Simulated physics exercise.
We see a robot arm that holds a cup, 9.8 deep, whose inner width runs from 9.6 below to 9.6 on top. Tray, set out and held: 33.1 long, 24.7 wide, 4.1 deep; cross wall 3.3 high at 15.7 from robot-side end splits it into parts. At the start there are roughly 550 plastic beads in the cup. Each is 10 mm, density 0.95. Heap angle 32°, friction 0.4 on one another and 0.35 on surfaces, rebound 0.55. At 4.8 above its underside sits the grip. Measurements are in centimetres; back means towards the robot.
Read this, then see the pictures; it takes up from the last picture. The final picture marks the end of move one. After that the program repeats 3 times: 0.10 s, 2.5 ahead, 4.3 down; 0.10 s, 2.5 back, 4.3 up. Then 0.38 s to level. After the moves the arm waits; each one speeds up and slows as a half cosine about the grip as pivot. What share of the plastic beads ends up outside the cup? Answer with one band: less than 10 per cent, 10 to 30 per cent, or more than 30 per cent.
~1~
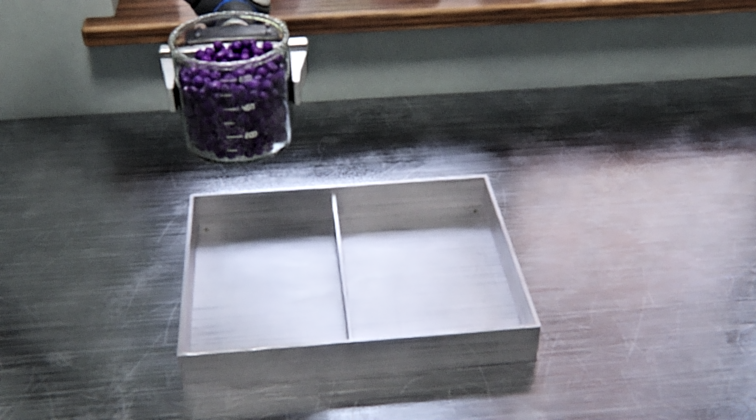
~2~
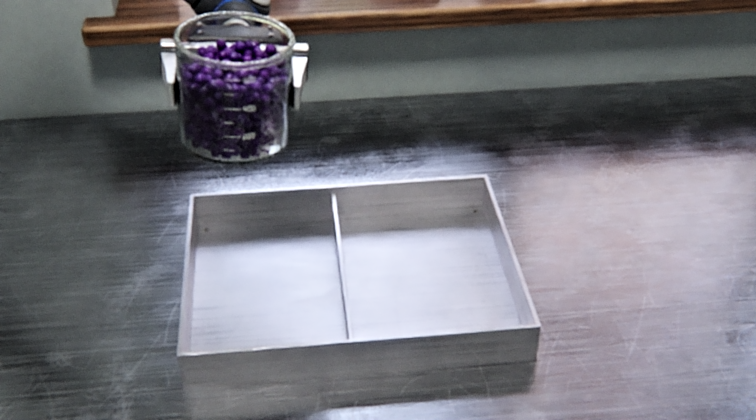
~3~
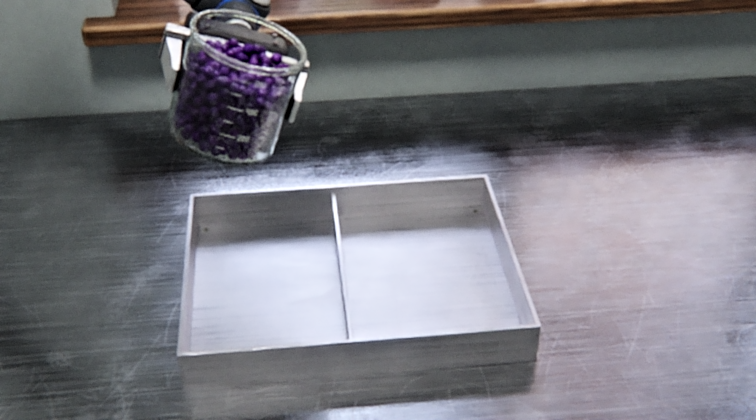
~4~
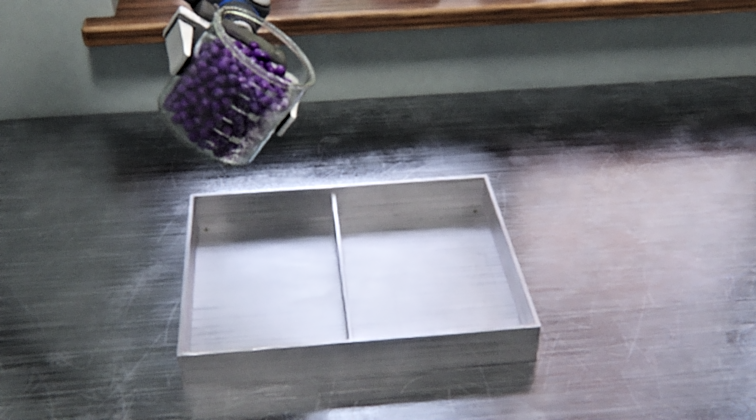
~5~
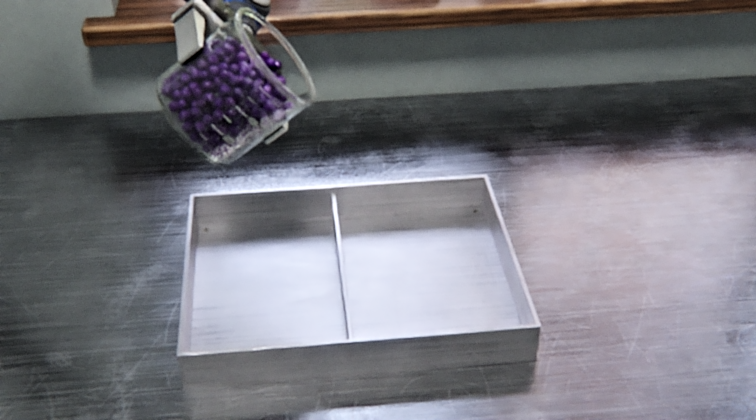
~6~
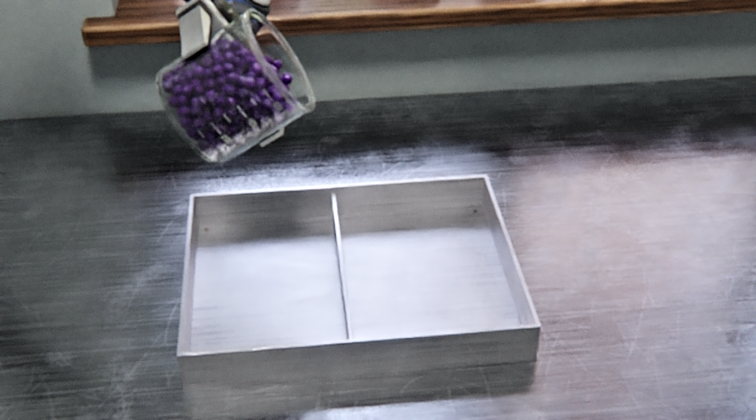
10 to 30 per cent.
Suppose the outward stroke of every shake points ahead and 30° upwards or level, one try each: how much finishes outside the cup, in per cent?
First try some 75 %, second try some 45 %.
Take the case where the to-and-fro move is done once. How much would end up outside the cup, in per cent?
Result: Approximately 5 per cent.
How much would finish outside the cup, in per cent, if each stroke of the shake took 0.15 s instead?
Then about 0 per cent.
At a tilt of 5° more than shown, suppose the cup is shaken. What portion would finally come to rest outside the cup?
Estimate: Around 25 per cent.
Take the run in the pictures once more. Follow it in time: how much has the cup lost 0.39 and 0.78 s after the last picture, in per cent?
Estimates in order: Close to 5, close to 15.
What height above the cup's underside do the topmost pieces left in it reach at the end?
Top of the fill: Near 8.5 cm.
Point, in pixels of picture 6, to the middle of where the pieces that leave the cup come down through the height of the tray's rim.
Close to pixel (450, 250).
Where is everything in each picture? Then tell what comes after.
The first frame shows the cup middle at (234, 89), level; upper third of the load around (235, 75), from x 185 to 285, top at y 45; 549 in the cup.
The second frame shows the cup middle at (235, 89), tilted 6° forward; upper third of the load around (231, 76), from x 185 to 285, top at y 45.
The third frame shows the cup middle at (235, 89), tilted 20° forward; upper third of the load around (225, 75), from x 180 to 285, top at y 45.
The fourth frame shows the cup middle at (235, 89), tilted 38° forward; upper third of the load around (223, 72), from x 170 to 285, top at y 40.
The fifth frame shows the cup middle at (235, 89), tilted 52° forward; upper third of the load around (221, 72), from x 170 to 290, top at y 40.
The sixth frame shows the cup middle at (235, 89), tilted 58° forward; upper third of the load around (220, 73), from x 170 to 295, top at y 45; 549 in the cup.
Then, 0.39 s on, tilted 58° forward, highest piece 27 above the table; 508 in the cup, 9 in the far-side part, 32 in flight or on a rim.
Then, 0.78 s on, tilted 30° forward, highest piece 27 above the table; 457 in the cup, 61 in the far-side part, 9 on the table or floor, 22 in flight or on a rim.
Then, 1.18 s on, level, highest piece 28 above the table; 457 in the cup, 68 in the far-side part, 24 on the table or floor.
Then, 2.23 s on, level, highest piece 28 above the table; 457 in the cup, 68 in the far-side part, 24 on the table or floor.
In the end, 457 in the cup, 68 in the far-side part, 24 on the table or floor. That is 17 % outside the cup.
